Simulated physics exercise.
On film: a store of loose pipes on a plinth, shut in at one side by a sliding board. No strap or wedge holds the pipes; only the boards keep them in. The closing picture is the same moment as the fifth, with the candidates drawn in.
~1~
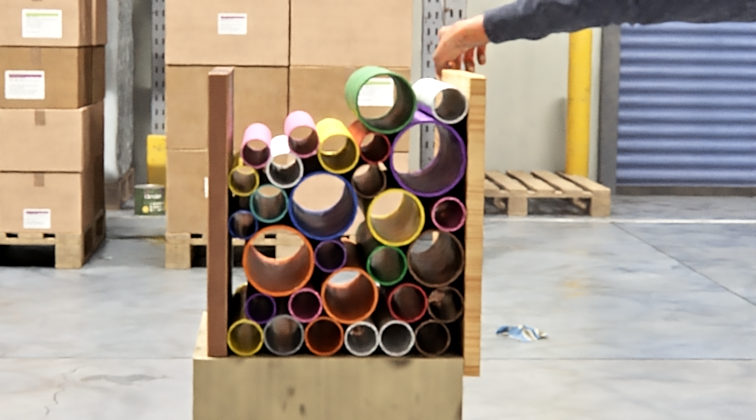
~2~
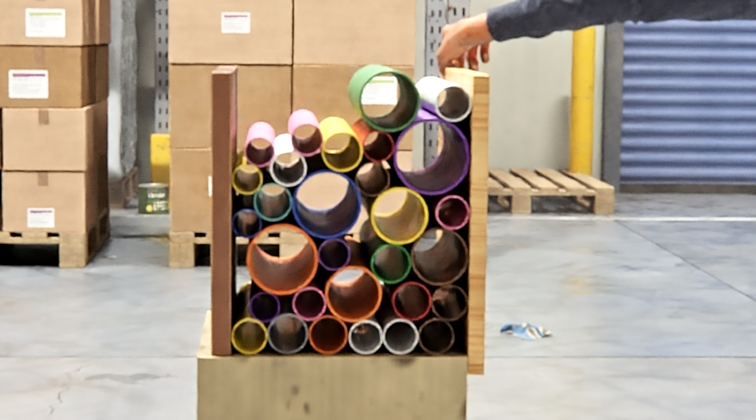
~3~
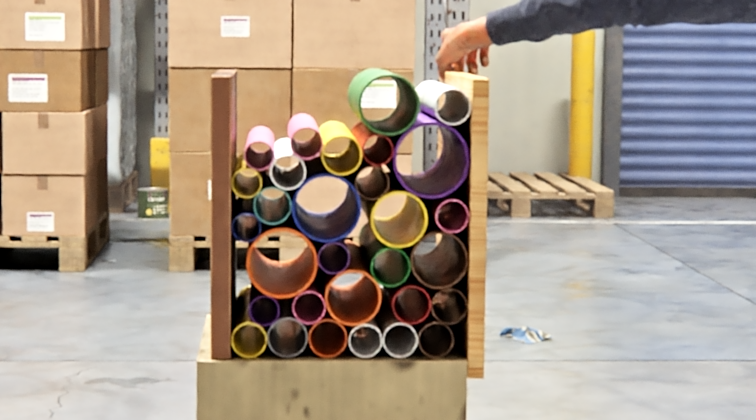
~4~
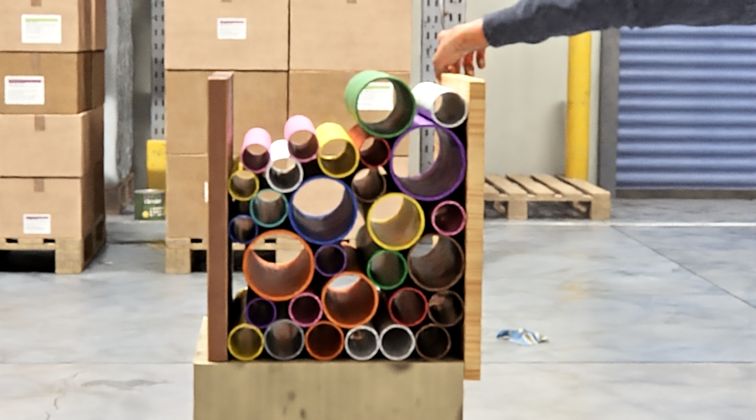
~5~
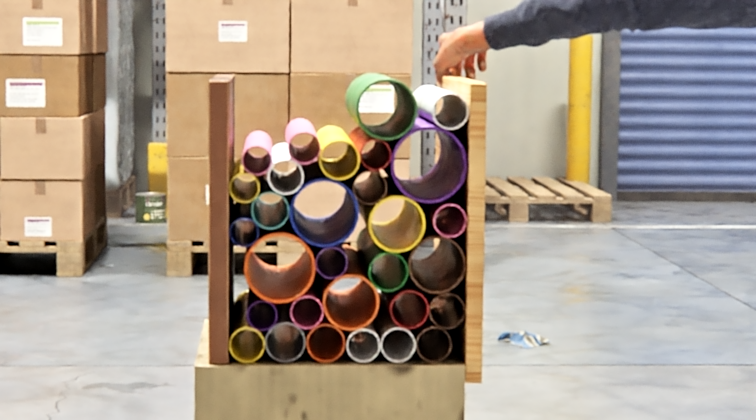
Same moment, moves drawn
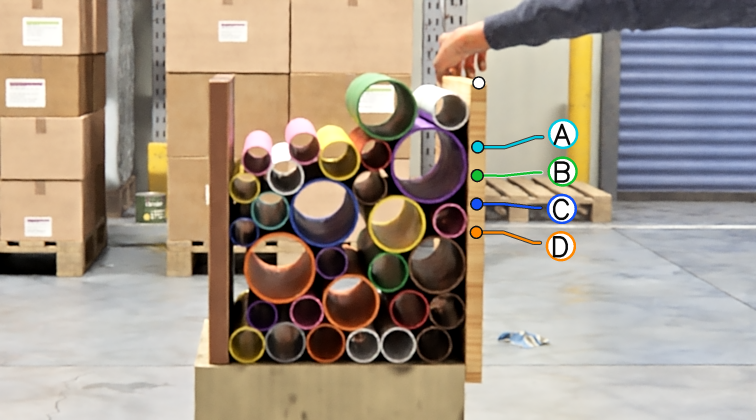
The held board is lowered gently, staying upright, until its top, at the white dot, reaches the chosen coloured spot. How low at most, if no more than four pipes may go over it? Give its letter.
The answer is mark D.
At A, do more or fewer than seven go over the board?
It loses fewer than seven.
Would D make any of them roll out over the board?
At D: Yes.
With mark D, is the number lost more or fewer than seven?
Fewer than seven.
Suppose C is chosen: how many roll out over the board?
At C the number is one.
On the copy, A at (478, 147); B at (477, 176); C at (477, 204); D at (476, 232); the white dot at (479, 83).
On D. First, top of the board (469, 148).
Then, top of the board (467, 222).
Finally, top of the board (467, 232), one out over the board.
By contrast, A none out over the board; B one out over the board; C one out over the board.
